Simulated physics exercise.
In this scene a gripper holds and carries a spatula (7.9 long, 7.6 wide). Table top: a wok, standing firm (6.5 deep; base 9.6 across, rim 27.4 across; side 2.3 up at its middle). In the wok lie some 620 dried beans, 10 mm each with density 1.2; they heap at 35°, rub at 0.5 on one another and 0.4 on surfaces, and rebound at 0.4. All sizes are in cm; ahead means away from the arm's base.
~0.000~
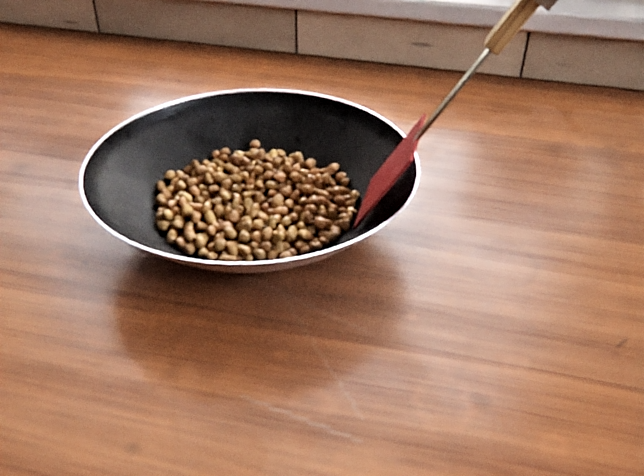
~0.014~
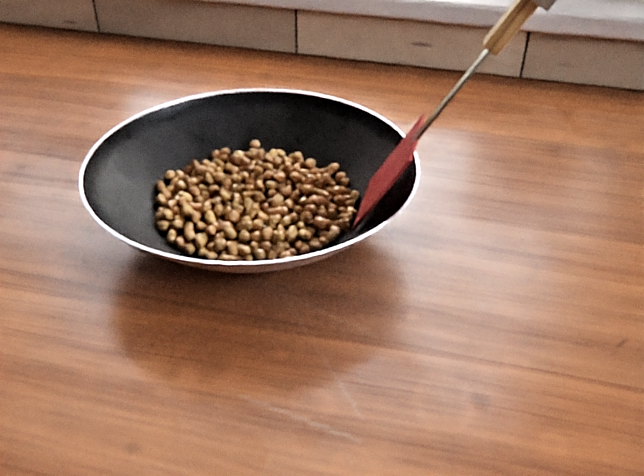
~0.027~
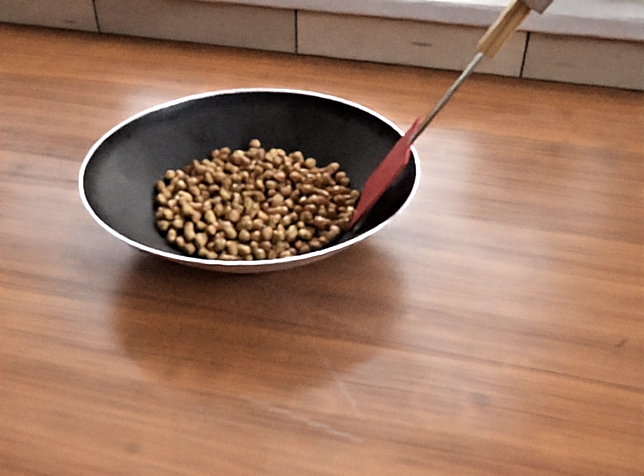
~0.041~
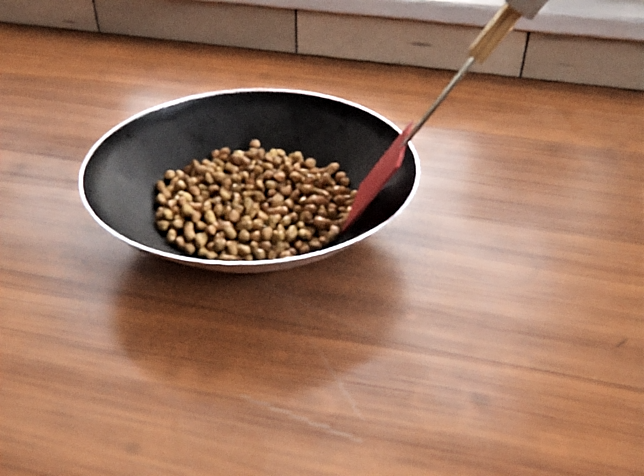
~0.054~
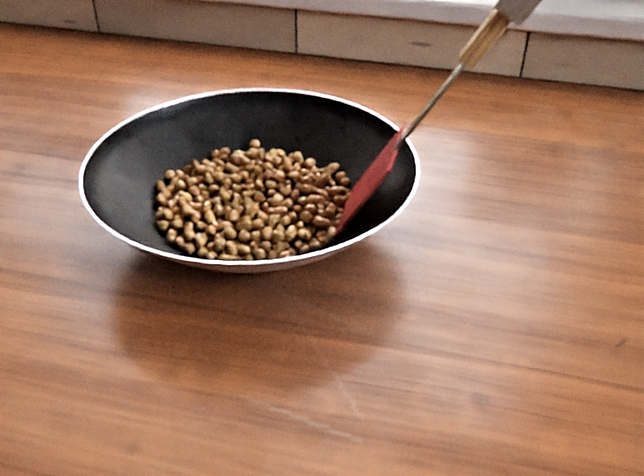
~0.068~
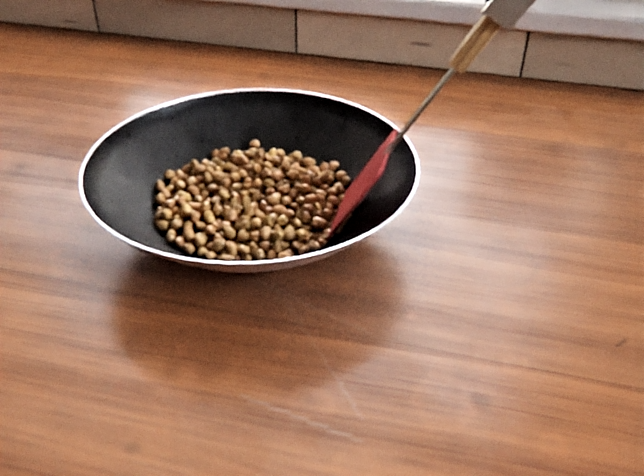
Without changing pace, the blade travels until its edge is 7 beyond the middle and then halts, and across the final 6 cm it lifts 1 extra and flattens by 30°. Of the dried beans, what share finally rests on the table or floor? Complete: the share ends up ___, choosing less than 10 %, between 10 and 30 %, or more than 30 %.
The share ends up less than 10 %.
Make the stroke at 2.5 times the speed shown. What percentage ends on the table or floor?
Estimate: Approx. 25 %.
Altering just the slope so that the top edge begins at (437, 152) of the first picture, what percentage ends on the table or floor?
I'd estimate around 5 per cent.
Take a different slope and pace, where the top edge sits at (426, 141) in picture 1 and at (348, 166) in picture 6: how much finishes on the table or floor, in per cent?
Near 25 in a hundred.
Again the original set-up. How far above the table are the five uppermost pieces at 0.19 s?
Around 5 cm above the table.
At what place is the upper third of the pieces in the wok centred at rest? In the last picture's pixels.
Roughly at (149, 151).
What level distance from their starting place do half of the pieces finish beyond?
Distance: Around 6 cm.
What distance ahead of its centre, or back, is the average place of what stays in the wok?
Ahead of centre, near 5.0 centimetres.
After 0.19 s, sloping 60°, highest piece 6 above the table; 624 in the wok.
After 0.31 s, sloping 48°, highest piece 10 above the table; 623 in the wok, 1 on the blade or in flight.
After 0.57 s, sloping 30°, highest piece 8 above the table; 585 in the wok, 36 on the table or floor, 3 on the blade or in flight.
After 1.62 s, sloping 30°, highest piece 8 above the table; 585 in the wok, 39 on the table or floor.
In the end, 585 in the wok, 39 on the table or floor. That is 6 % on the table or floor.
